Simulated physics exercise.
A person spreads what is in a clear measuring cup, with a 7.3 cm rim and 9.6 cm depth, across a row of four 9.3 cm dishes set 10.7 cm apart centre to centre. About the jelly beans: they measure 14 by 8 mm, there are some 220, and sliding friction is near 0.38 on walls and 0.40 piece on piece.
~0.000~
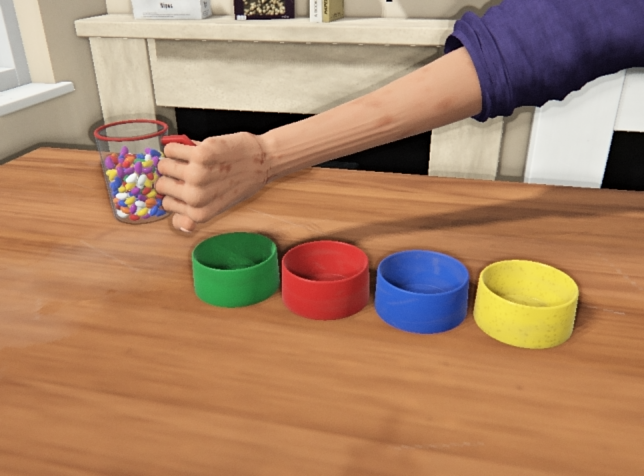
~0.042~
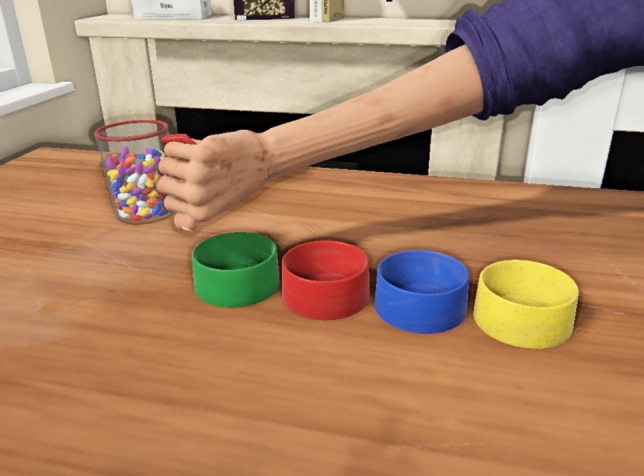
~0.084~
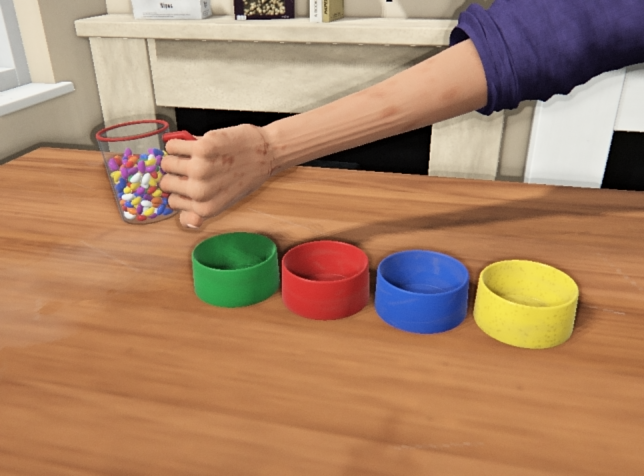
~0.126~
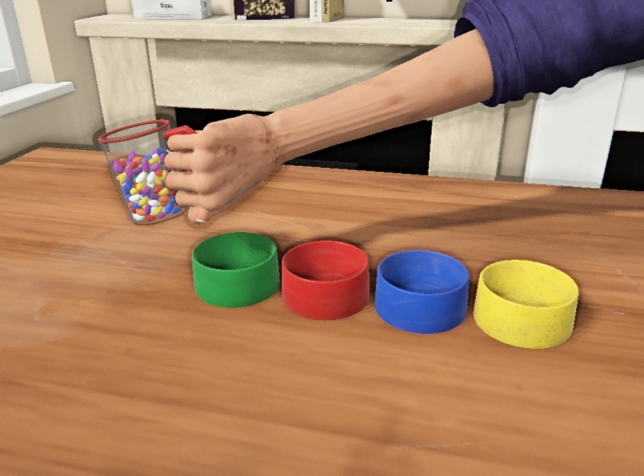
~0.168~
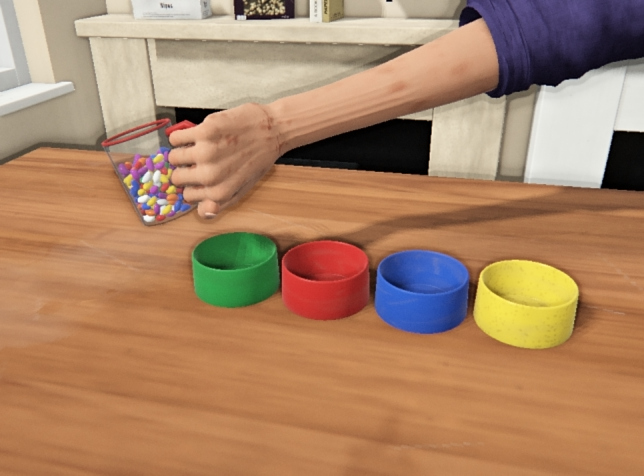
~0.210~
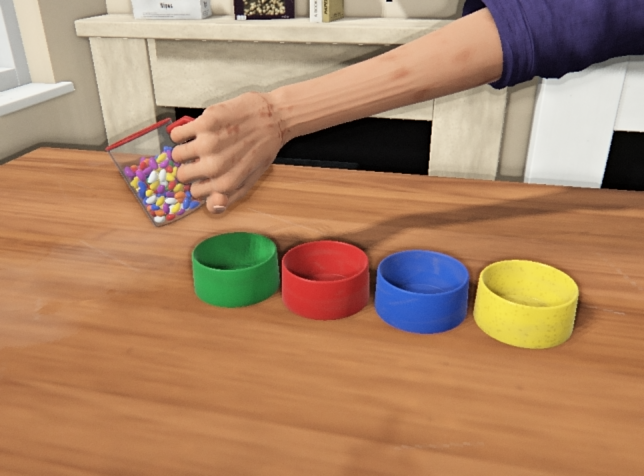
On a wooden table, a hand tilts a clear cup of colorful jelly beans.
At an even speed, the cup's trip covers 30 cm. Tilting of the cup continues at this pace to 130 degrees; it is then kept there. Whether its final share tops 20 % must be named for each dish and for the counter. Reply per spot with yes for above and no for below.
Red: No, below. Blue: No, below. Green: Yes, above. Yellow: No, below. Counter: No, below.
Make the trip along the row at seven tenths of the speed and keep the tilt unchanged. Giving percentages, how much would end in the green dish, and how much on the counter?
Green 60, counter 40.
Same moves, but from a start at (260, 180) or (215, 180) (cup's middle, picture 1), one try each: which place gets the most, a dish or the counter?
The winner: Red; red.
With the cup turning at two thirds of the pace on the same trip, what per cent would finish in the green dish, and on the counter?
Shares: Green at 20; counter at 20.
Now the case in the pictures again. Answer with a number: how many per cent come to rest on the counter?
I'd put it near 5 per cent.
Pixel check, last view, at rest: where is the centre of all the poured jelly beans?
Approximately (239, 268) in the last picture.
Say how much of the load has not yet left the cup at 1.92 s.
Roughly 0 per cent.
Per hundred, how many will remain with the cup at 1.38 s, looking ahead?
I reckon around 0 per cent.
Then, at 0.91 s, tilt 129 degrees; cup holds 55 %, green 40 %.
After 1.38 s, tilt 130 degrees; cup holds 0 %, green 95 %.
After 1.92 s, tilt 130 degrees; cup holds 0 %, green 95 %.
At rest (2.2 s), red 0 %, blue 0 %, green 95 %, yellow 0 %, counter 5 %.
